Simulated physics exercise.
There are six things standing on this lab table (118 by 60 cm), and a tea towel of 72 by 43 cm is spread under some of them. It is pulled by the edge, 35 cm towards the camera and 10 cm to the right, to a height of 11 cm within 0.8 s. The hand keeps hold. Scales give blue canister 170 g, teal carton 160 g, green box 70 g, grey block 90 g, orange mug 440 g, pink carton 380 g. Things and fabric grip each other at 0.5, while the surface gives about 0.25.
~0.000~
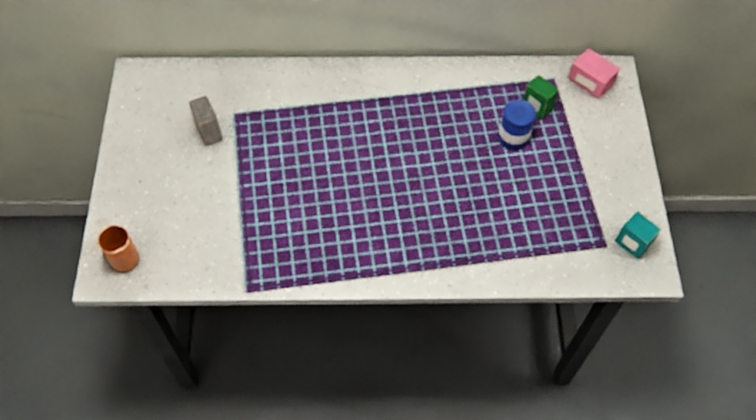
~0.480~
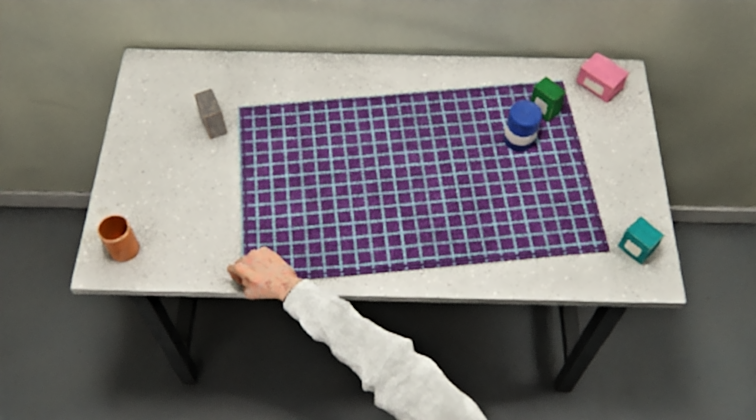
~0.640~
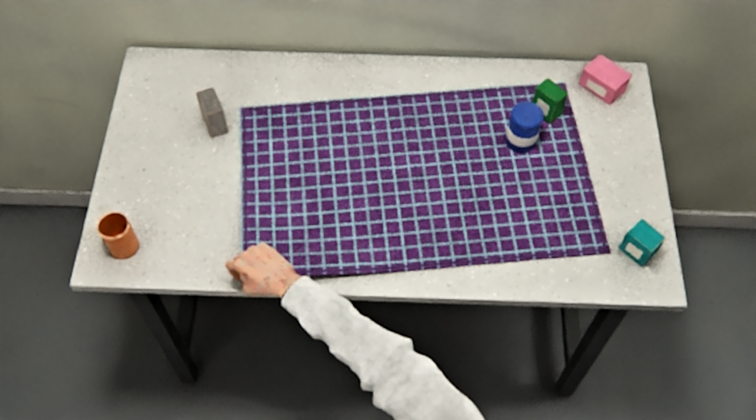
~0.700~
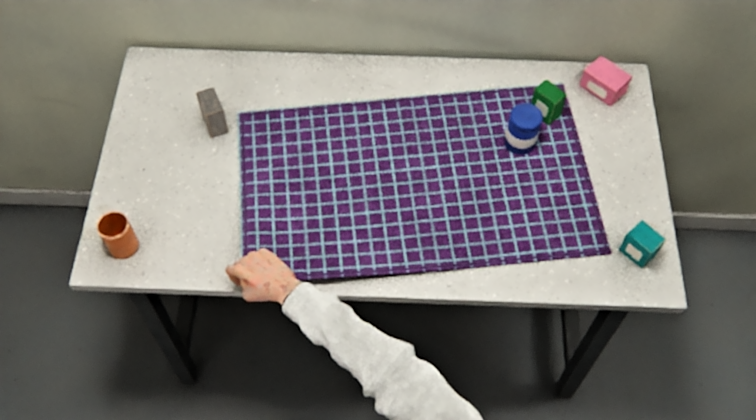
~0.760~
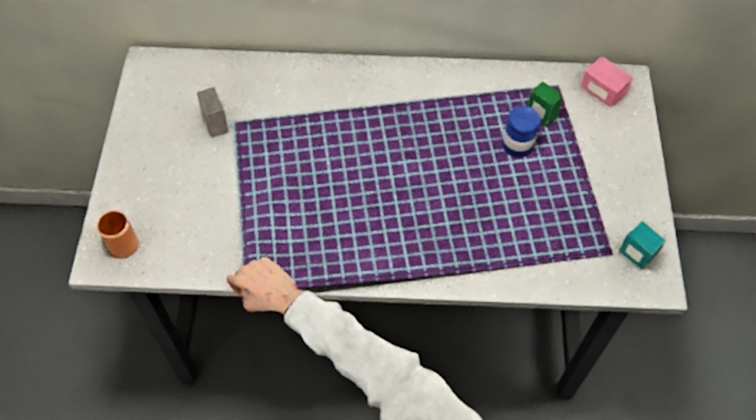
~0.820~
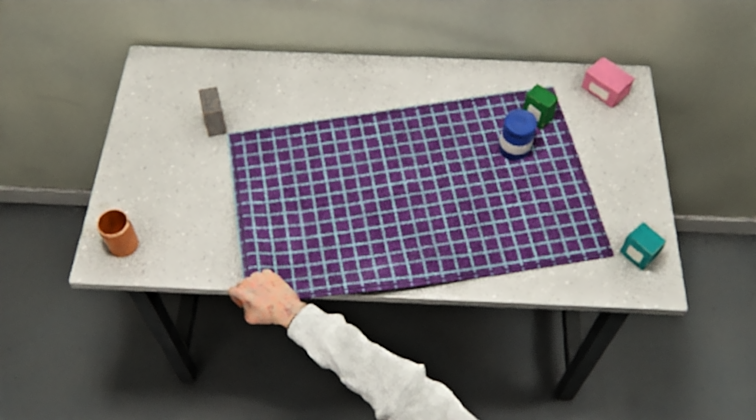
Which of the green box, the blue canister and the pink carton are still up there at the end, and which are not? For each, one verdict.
One by one: The green box won't leave, the blue canister won't leave, the pink carton won't leave.
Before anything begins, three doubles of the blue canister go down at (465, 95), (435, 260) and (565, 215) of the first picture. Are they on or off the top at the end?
Log, in listed order - kept / lost / kept.
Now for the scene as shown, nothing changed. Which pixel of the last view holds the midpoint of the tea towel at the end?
Roughly at (390, 316) in the last picture.
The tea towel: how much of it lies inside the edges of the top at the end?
Near 45 in a hundred.
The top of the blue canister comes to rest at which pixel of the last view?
Around (454, 196).
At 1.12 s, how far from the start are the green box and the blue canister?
Green box 15 cm, blue canister 15 cm.
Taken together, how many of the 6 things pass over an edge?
That works out to 0 of them.
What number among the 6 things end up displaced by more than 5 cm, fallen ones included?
The count is 2.
By 1.0 s, 90 % of the tea towel is still over the top; green box 8 cm off its start, blue canister 7 cm off its start, grey block 1 cm off its start.
By 1.1 s, 75 % of the tea towel is still over the top; green box 15 cm off its start, blue canister 13 cm off its start, grey block 1 cm off its start.
By 1.3 s, 55 % of the tea towel is still over the top; green box 22 cm off its start at (472, 141), blue canister 20 cm off its start at (466, 177), grey block 1 cm off its start at (206, 101).
By 1.4 s, 45 % of the tea towel is still over the top; green box 26 cm off its start, blue canister 24 cm off its start, grey block 1 cm off its start.
By 3.0 s, 45 % of the tea towel is still over the top; green box 28 cm off its start at (453, 157), blue canister 25 cm off its start at (454, 196), pink carton 0 cm off its start at (610, 75), grey block 1 cm off its start at (206, 101).
